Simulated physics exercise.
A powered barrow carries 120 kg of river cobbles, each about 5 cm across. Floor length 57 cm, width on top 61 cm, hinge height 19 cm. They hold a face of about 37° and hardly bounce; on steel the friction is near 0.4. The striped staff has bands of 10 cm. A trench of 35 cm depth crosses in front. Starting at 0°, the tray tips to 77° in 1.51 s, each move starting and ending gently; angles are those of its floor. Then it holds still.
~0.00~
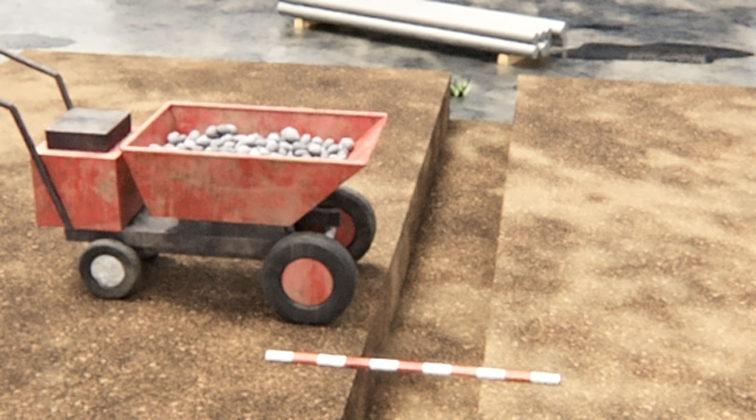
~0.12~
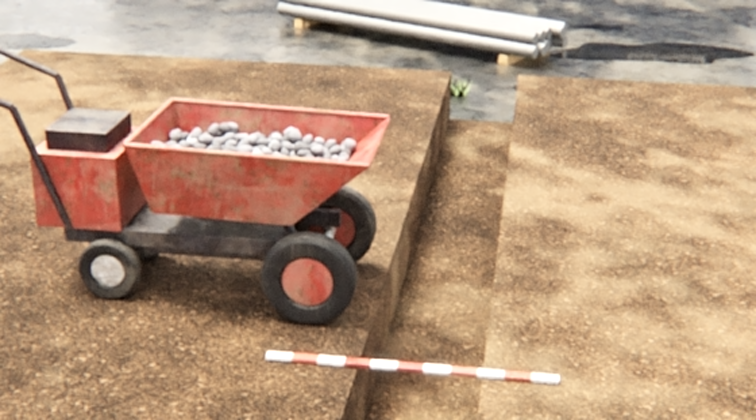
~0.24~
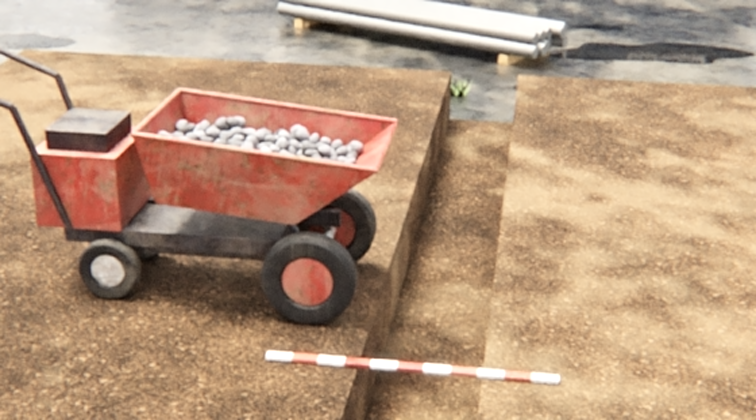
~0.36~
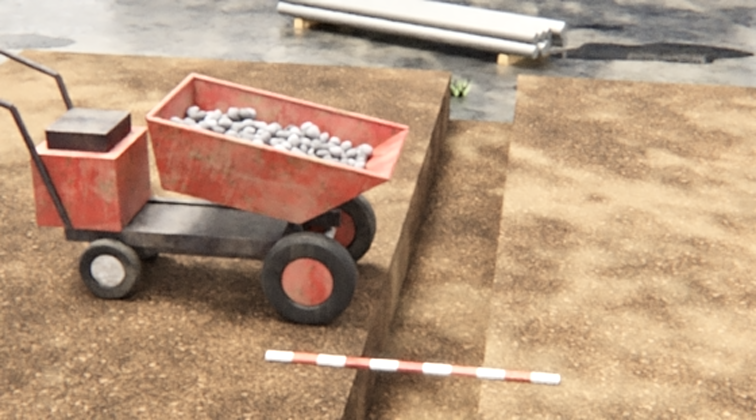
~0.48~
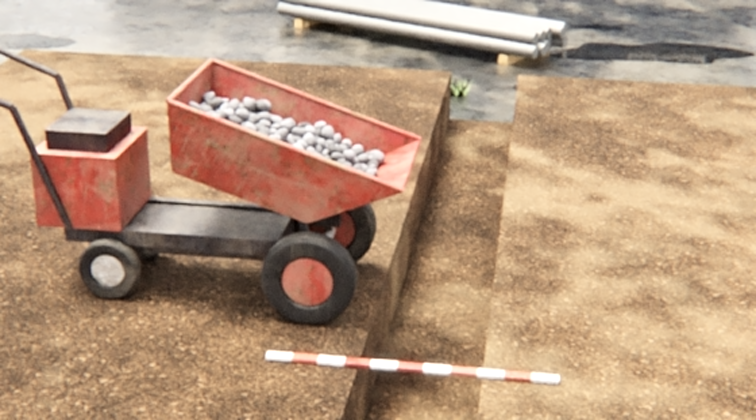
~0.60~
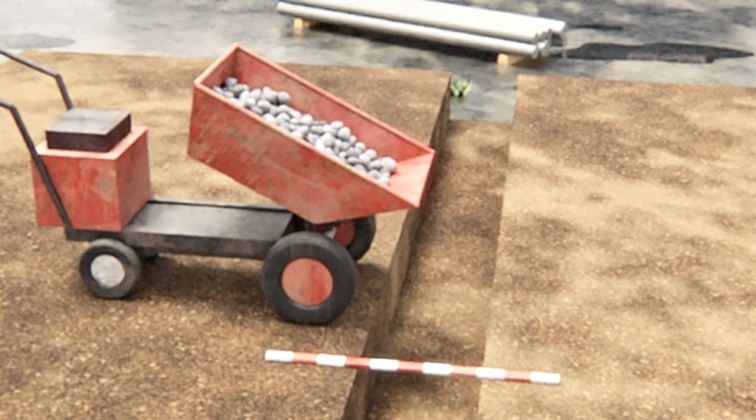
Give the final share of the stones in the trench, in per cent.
Some 55 per cent of it.
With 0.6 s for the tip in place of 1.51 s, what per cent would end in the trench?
It would be near 40 per cent.
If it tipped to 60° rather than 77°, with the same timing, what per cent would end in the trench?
It would be near 55 per cent.
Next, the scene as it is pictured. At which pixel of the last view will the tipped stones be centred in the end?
Around (482, 354).
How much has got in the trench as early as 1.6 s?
About 35 per cent by then.
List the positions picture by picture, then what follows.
Lip at (365, 164), floor tilted 0°, highest stones at (256, 140), in the first picture.
The tray is at 1°, its lip at (368, 166); the top of the load is at (251, 138); the stones move at 0.2 m/s on average, in the second picture.
Lip at (376, 171), floor tilted 5°, highest stones at (213, 128); the stones move at 0.3 m/s on average, in the third picture.
Lip at (389, 179), floor tilted 11°, highest stones at (214, 119); the stones move at 0.5 m/s on average, in the fourth picture.
Lip at (403, 191), floor tilted 18°, highest stones at (228, 106); the stones move at 0.6 m/s on average, in the fifth picture.
Lip at (417, 206), floor tilted 27°, highest stones at (238, 93); the stones move at 0.6 m/s on average, in the sixth picture.
After 1.1 s the floor is at 65°; 99 % in the tray, 1 % in the trench; the foremost stones are at (468, 258).
After 1.6 s the floor is at 77°; 26 % in the tray, 37 % in the trench, 38 % past the trench; the foremost stones are at (631, 300).
After 2.0 s the floor is at 77°; 2 % in the tray, 53 % in the trench, 45 % past the trench; the foremost stones are at (719, 299).
After 3.9 s the floor is at 77°; 0 % in the tray, 55 % in the trench, 45 % past the trench; the foremost stones are past the picture's edge.
